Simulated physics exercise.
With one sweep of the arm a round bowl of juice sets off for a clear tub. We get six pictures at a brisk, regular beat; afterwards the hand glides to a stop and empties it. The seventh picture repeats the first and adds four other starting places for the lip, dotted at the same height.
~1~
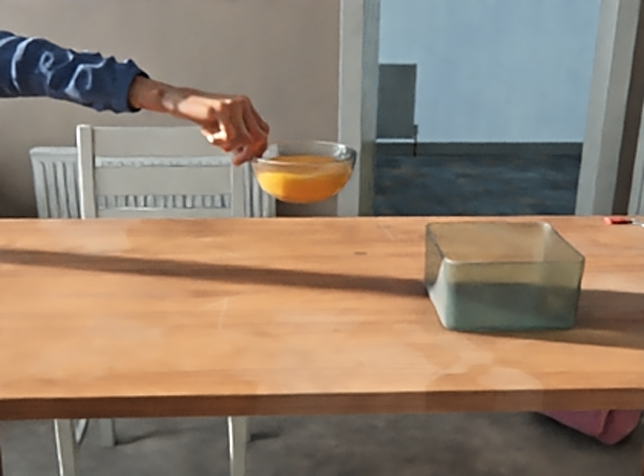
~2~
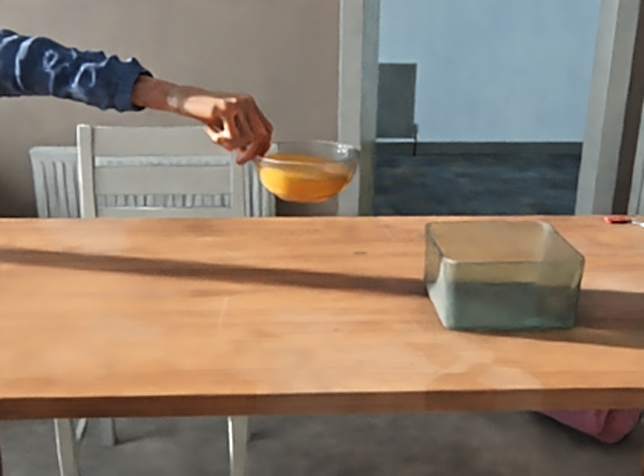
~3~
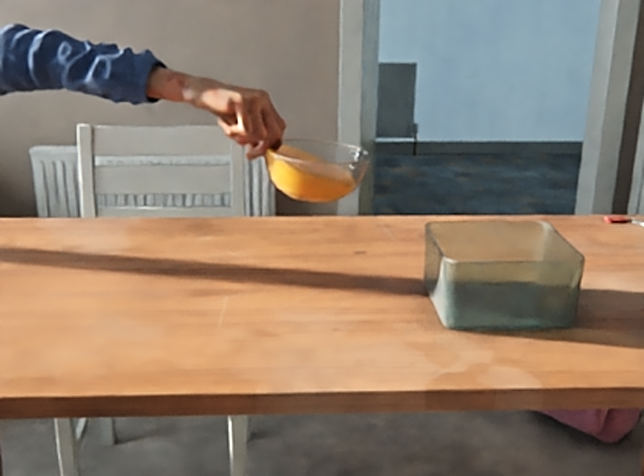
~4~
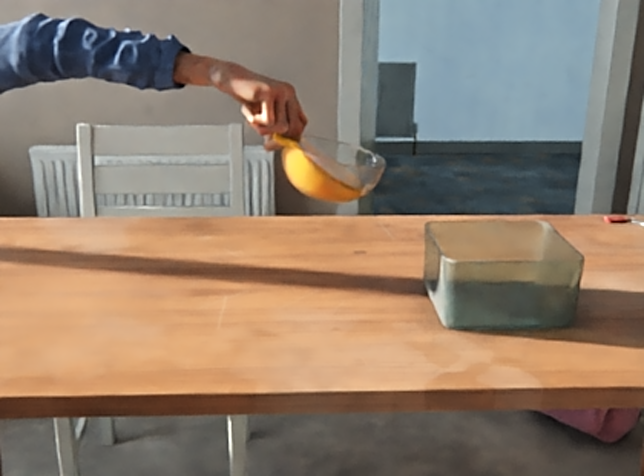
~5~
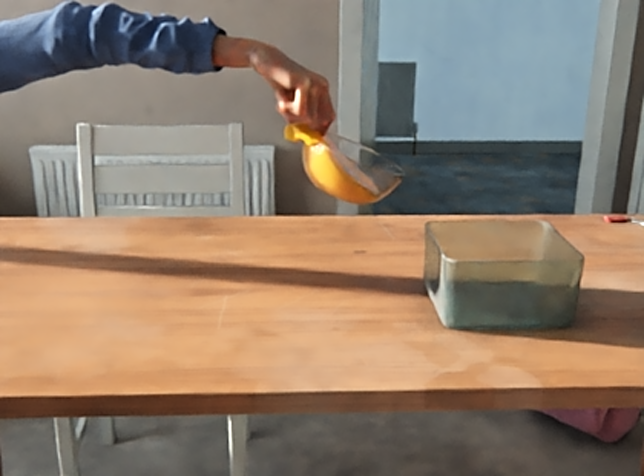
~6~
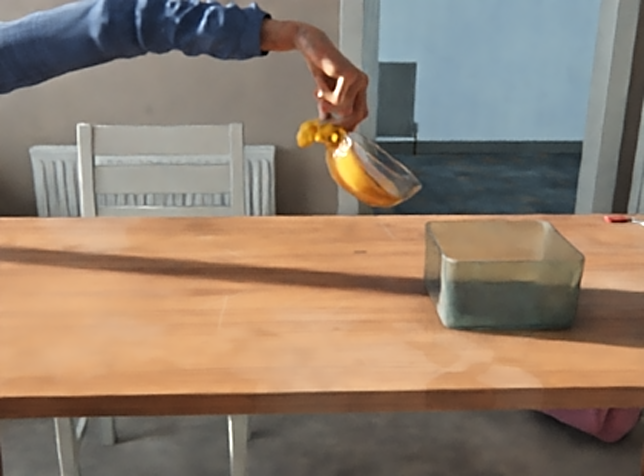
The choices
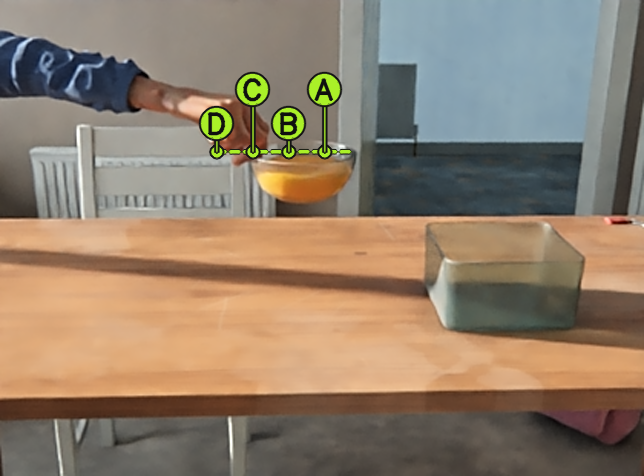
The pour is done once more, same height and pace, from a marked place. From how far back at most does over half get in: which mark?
Use spot A.
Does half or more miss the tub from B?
Yes, it does.
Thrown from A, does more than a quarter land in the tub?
Yes, it does.
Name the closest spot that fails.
Spot B.
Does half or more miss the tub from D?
Yes, it does.
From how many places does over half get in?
One of them.
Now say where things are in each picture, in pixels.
Upright, lip at (354, 151); tub from (442, 328) to (573, 326); nothing has left yet.
Upright, lip at (358, 151); nothing has left yet.
Tipped about 4°, lip at (368, 154); nothing has left yet.
Tipped about 12°, lip at (384, 161); juice is over the rim, down to (299, 143).
Tipped about 23°, lip at (402, 171); juice is over the rim, down to (310, 138).
Tipped about 35°, lip at (419, 182); juice is over the rim, down to (302, 143).
On the marked copy, A at (324, 151); B at (288, 151); C at (252, 151); D at (216, 151).
If A is chosen, about 63 % lands in the tub, 34 % falls short and 3 % goes beside or beyond.
If B is chosen, about 35 % lands in the tub, 51 % falls short and 14 % goes beside or beyond.
If C is chosen, about 9 % lands in the tub, 85 % falls short and 6 % goes beside or beyond.
If D is chosen, about 0 % lands in the tub, 97 % falls short and 3 % goes beside or beyond.
